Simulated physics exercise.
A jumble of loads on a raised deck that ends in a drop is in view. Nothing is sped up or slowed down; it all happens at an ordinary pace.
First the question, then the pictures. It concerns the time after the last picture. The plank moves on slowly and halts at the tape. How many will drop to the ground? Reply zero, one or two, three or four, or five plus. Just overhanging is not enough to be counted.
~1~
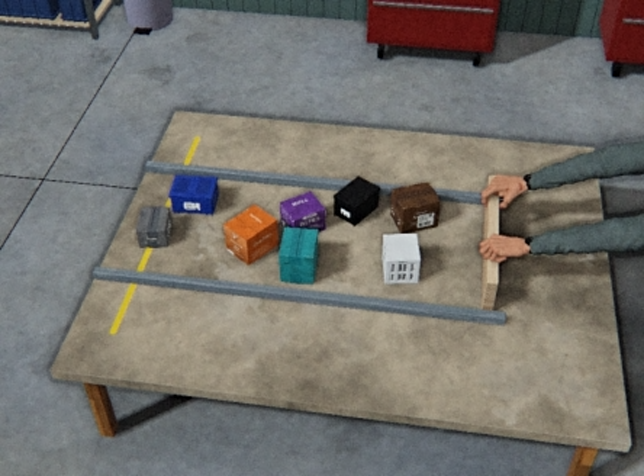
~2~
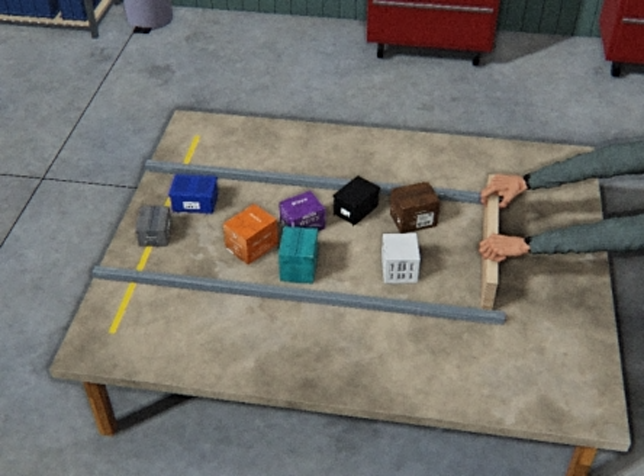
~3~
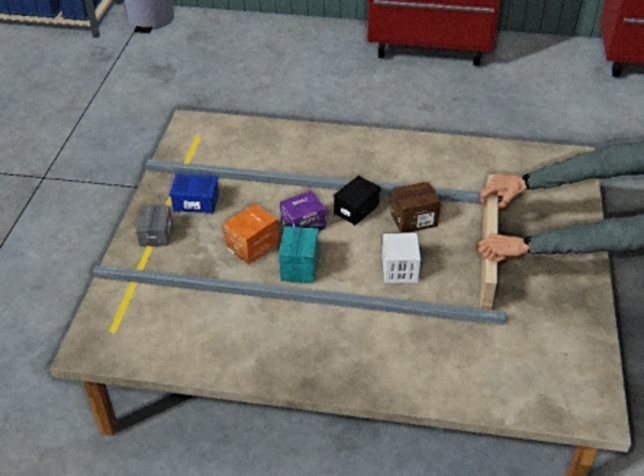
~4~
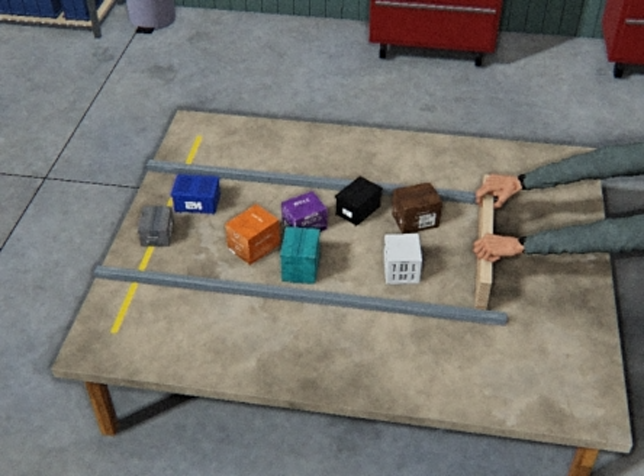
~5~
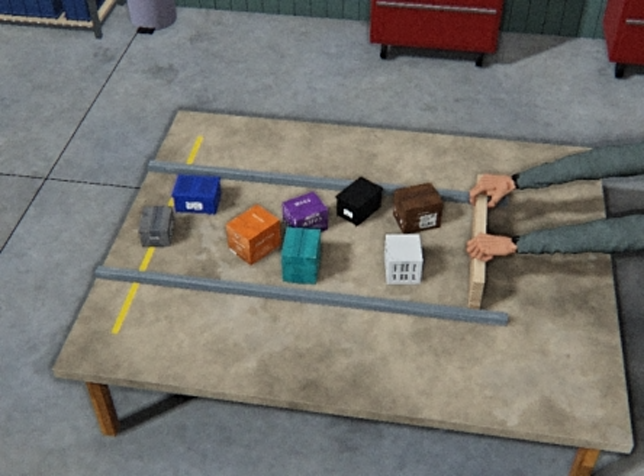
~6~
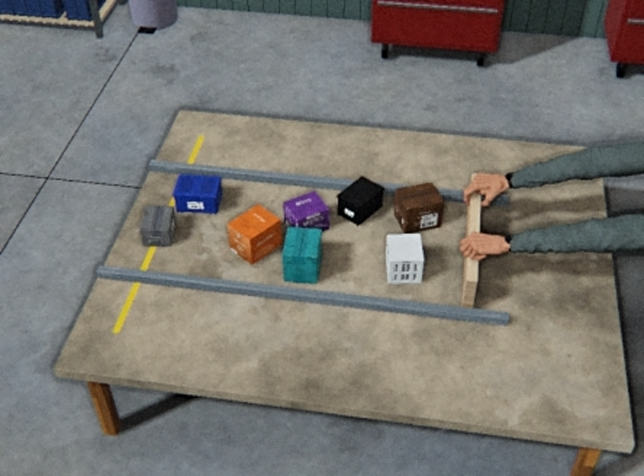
Five plus.
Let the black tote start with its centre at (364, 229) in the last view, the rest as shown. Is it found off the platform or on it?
It is safe.
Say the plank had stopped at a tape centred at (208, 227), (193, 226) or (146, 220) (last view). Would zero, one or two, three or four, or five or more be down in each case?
Either one or two; one to two; more than four.
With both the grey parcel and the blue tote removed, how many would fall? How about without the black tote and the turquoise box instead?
First 3, then 3.
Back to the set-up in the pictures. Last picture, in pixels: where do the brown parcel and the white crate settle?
About (159, 176), and the other about (139, 229).
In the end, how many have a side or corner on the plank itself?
Number: 3.
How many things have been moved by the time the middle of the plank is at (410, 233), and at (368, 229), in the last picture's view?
By then 3, and 4.
Early on, none off yet; grey parcel at rest near (158, 226); blue tote at rest near (198, 195); orange box at rest near (255, 234).
A while later, none off yet; grey parcel at rest near (158, 226); blue tote at rest near (198, 195); orange box travelled about its own width near (222, 223).
Further along, none off yet; grey parcel travelled about its own width near (130, 224); blue tote travelled about its own width near (141, 191); orange box travelled well along near (168, 210).
Finally, the number that fall off is five or more; lost, black tote, turquoise box, orange box, blue tote and grey parcel.
